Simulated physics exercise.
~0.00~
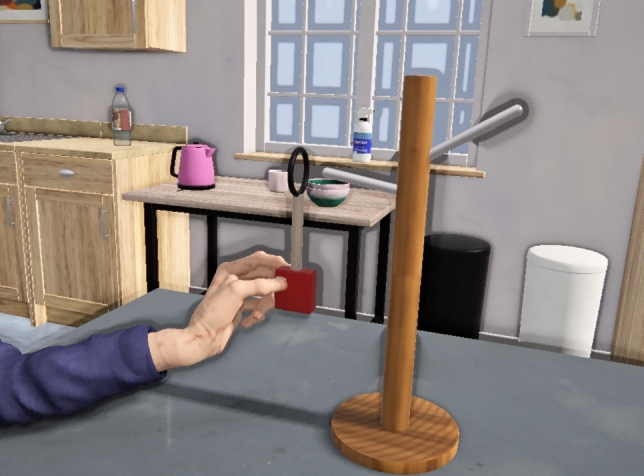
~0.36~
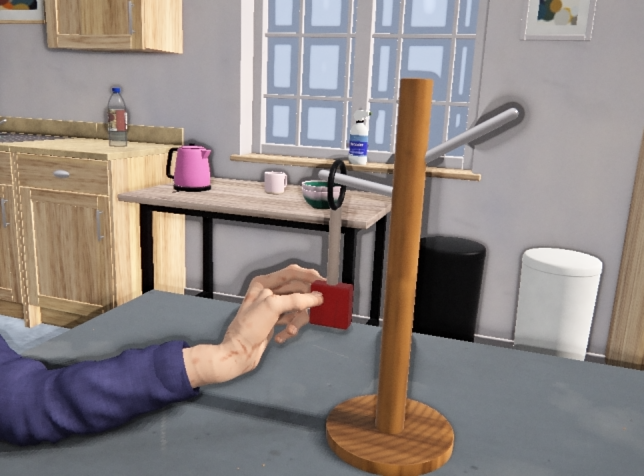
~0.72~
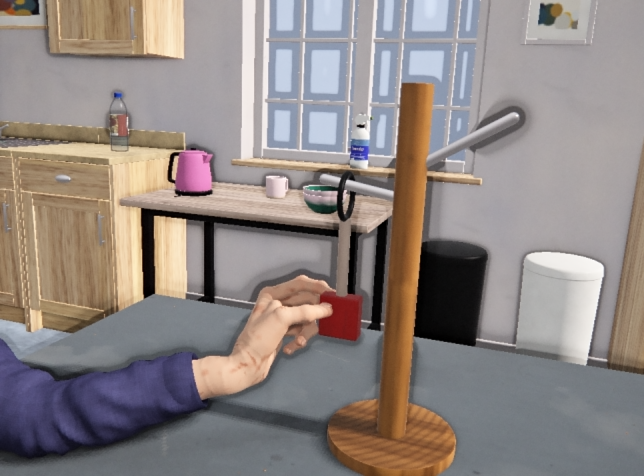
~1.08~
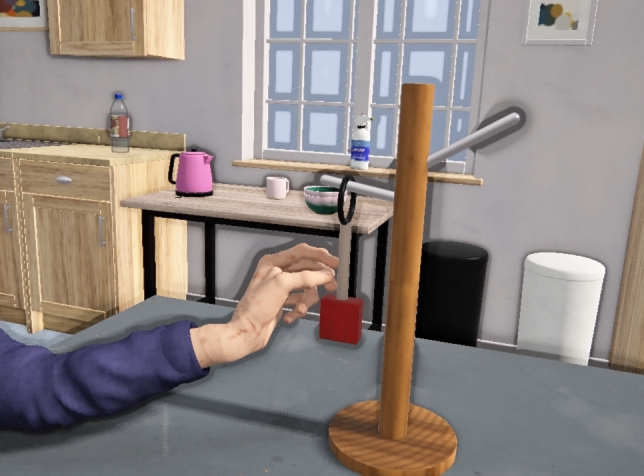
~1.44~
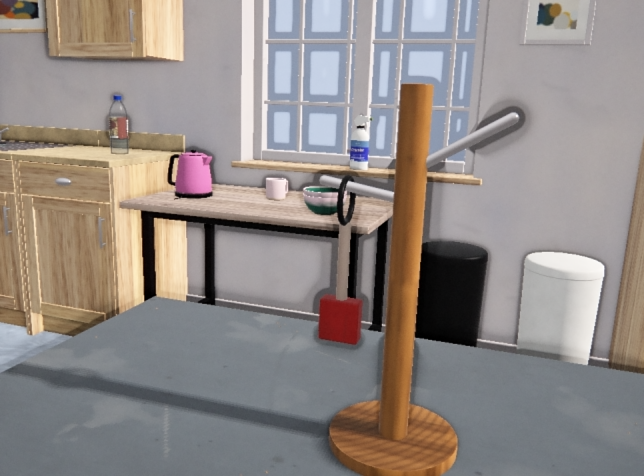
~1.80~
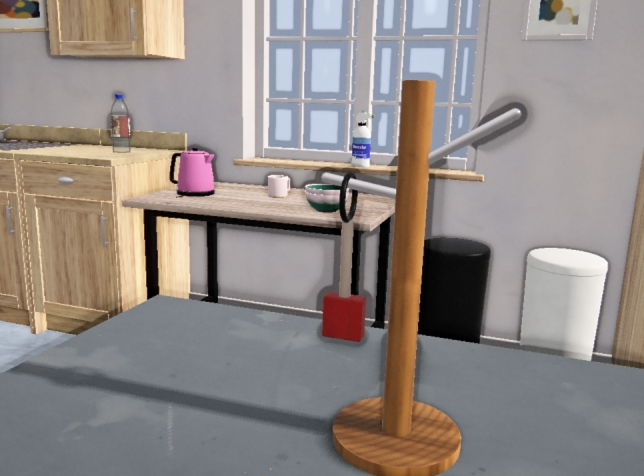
A hand in a purple sleeve carried a red brush with a black loop to the right and slipped it onto a peg on a wooden stand, then let go and drew away, leaving the brush hanging there above the gray table.
